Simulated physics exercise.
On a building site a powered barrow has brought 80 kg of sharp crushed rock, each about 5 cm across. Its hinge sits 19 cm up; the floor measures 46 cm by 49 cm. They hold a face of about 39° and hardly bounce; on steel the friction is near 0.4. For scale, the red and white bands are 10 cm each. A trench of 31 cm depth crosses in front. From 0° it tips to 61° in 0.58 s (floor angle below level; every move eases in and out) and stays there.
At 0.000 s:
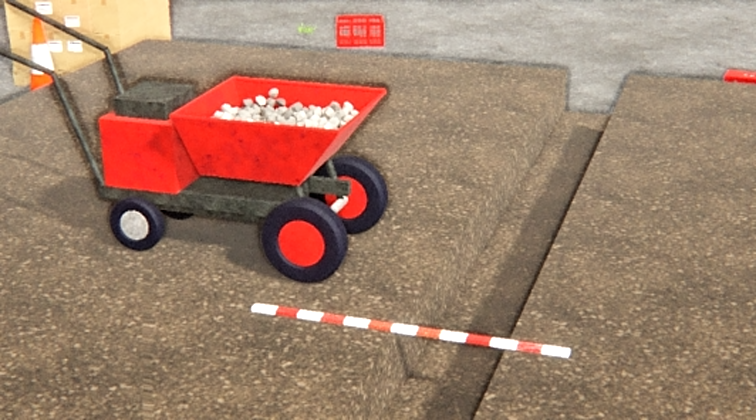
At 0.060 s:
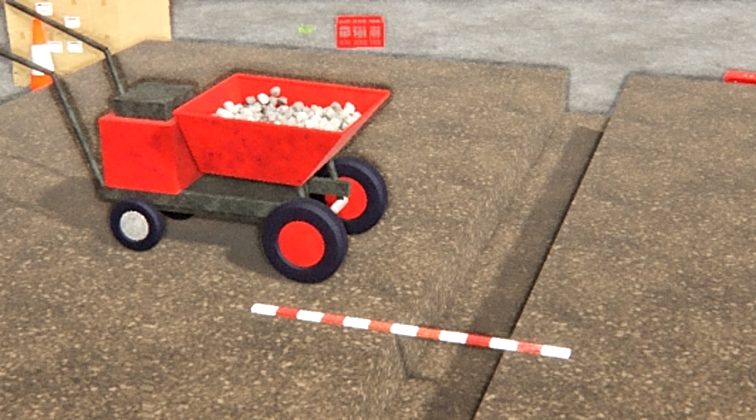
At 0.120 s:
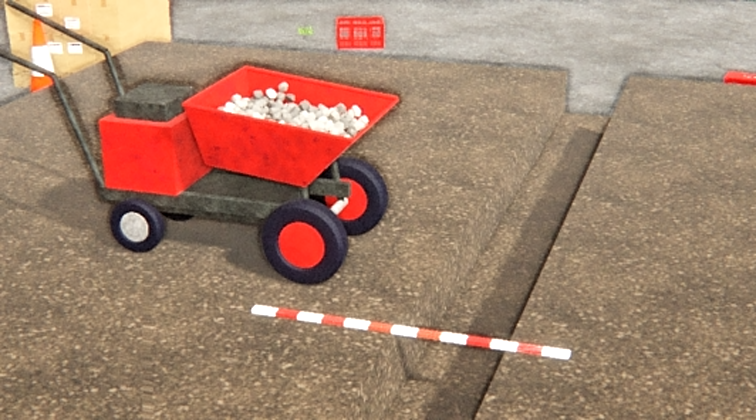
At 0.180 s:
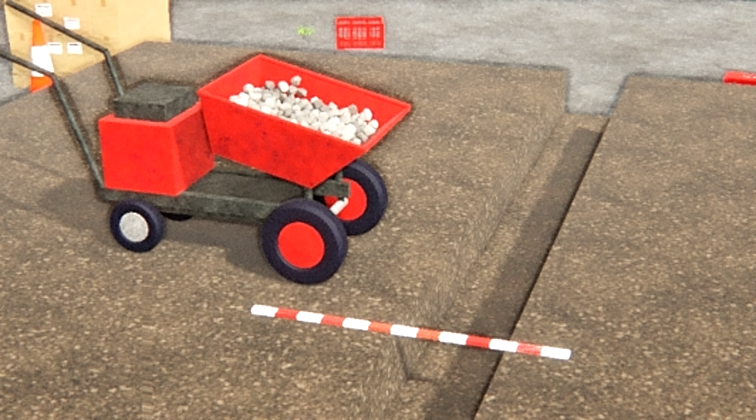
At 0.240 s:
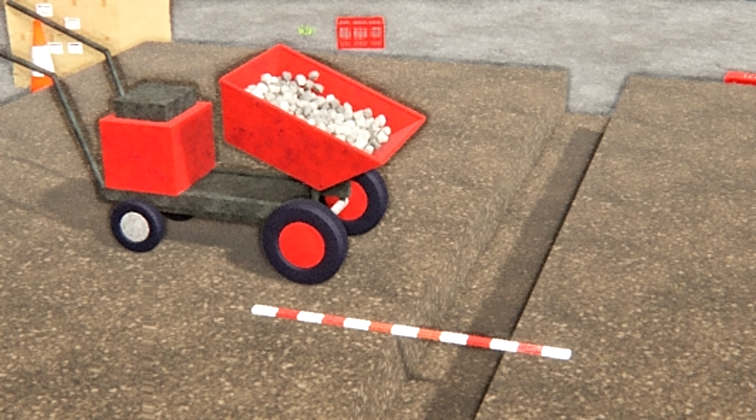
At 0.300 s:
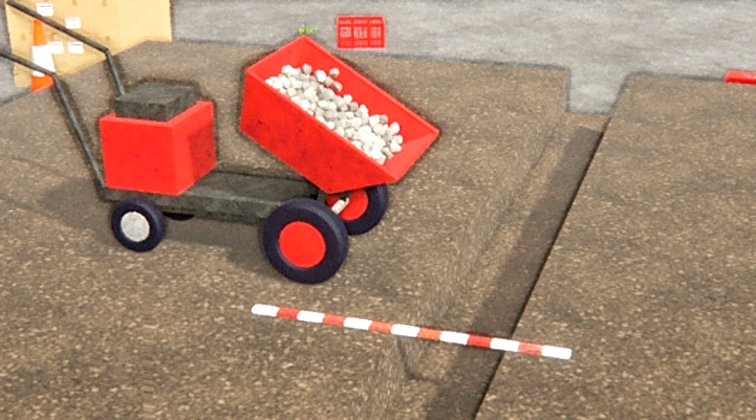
Building site, a red powered barrow standing beside a trench, its stone-filled tray tilting steadily forward to the right.
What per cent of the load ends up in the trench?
About 49 per cent.
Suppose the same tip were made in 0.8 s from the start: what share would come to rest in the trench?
Then about 40 per cent.
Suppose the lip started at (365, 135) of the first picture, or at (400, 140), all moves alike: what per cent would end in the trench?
About 40 and 20 per cent.
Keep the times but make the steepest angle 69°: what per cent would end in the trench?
It would be near 85 per cent.
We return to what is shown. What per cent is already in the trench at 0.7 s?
About 5 per cent by then.
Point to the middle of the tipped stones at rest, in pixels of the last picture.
Around (503, 336).
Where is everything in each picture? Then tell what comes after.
The tray is at 0°, its lip at (338, 132); the top of the load is at (290, 107), in the first frame.
Lip at (342, 134), floor tilted 2°, highest stones at (280, 106); the stones move at 0.4 m/s on average, in the second frame.
The tray is at 7°, its lip at (352, 141); the top of the load is at (268, 100); the stones move at 0.8 m/s on average, in the third frame.
Lip at (366, 150), floor tilted 14°, highest stones at (269, 92); the stones move at 1.1 m/s on average, in the fourth frame.
The tray is at 23°, its lip at (382, 163); the top of the load is at (281, 83); the stones move at 1.2 m/s on average, in the fifth frame.
Lip at (397, 179), floor tilted 32°, highest stones at (298, 77); the stones move at 1.3 m/s on average, in the sixth frame.
After 0.4 s the floor is at 51°; 100 % in the tray; the foremost stones are at (405, 184).
After 0.7 s the floor is at 61°; 95 % in the tray, 5 % in the trench; the foremost stones are at (474, 228).
After 1.0 s the floor is at 61°; 58 % in the tray, 41 % in the trench, 1 % past the trench; the foremost stones are at (571, 286).
After 3.0 s the floor is at 61°; 50 % in the tray, 49 % in the trench, 1 % past the trench; the foremost stones are at (612, 296).
